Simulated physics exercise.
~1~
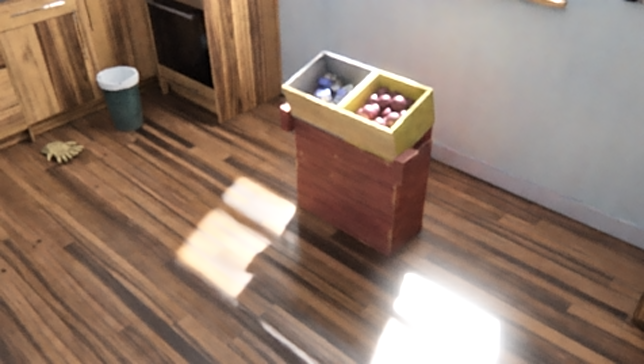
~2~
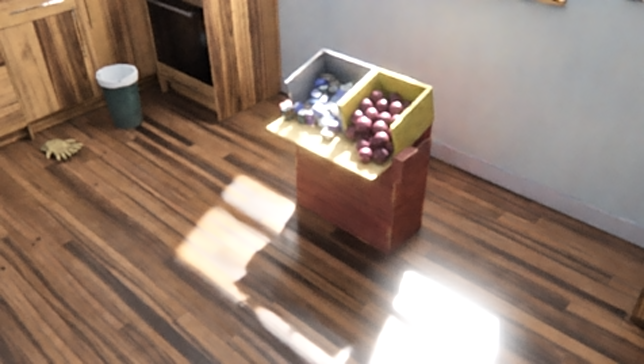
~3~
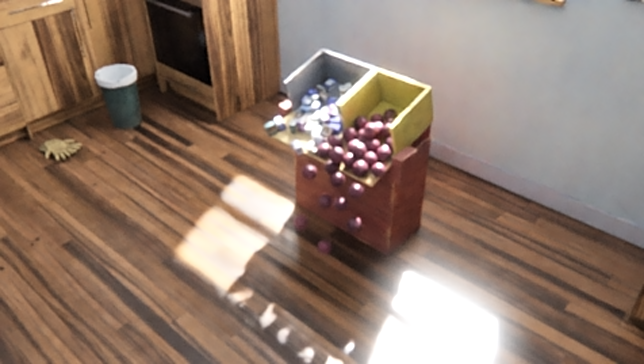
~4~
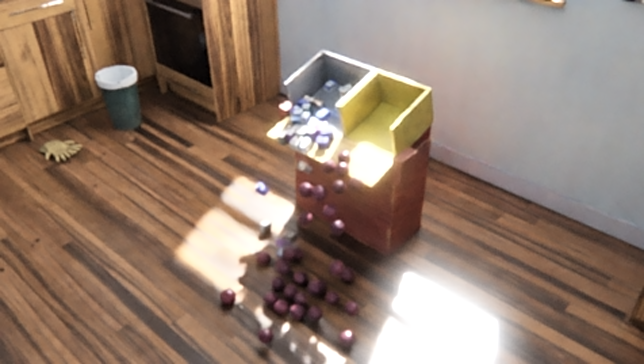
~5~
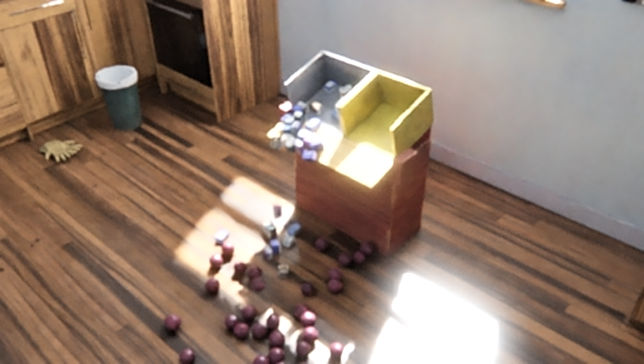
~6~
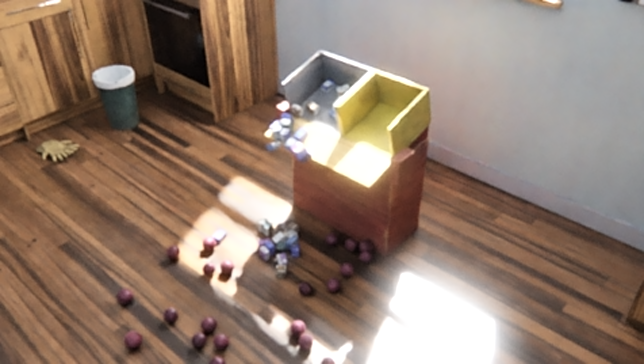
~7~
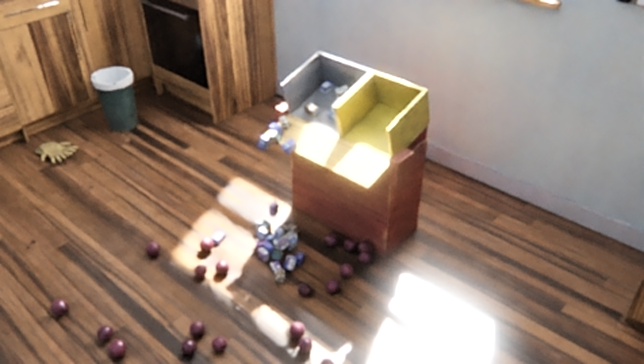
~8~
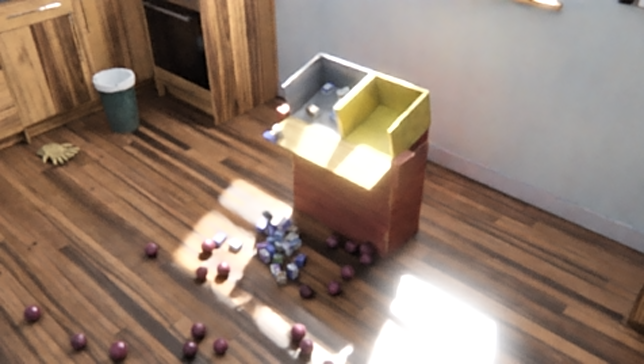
In a sunlit kitchen with a dark plank floor, seen from above at an angle, a reddish box stands near a pale wall, topped by a grey chute on the left and a yellow one on the right. Wooden cupboards, a green bin and a yellowish glove lie beyond. The front flap drops open, and red onions and small cartons slide forward. The onions pour over the edge first, bouncing and rolling left across the boards until the yellow chute is empty. The cartons spill more slowly, piling below, and a few remain in the grey chute at the end.
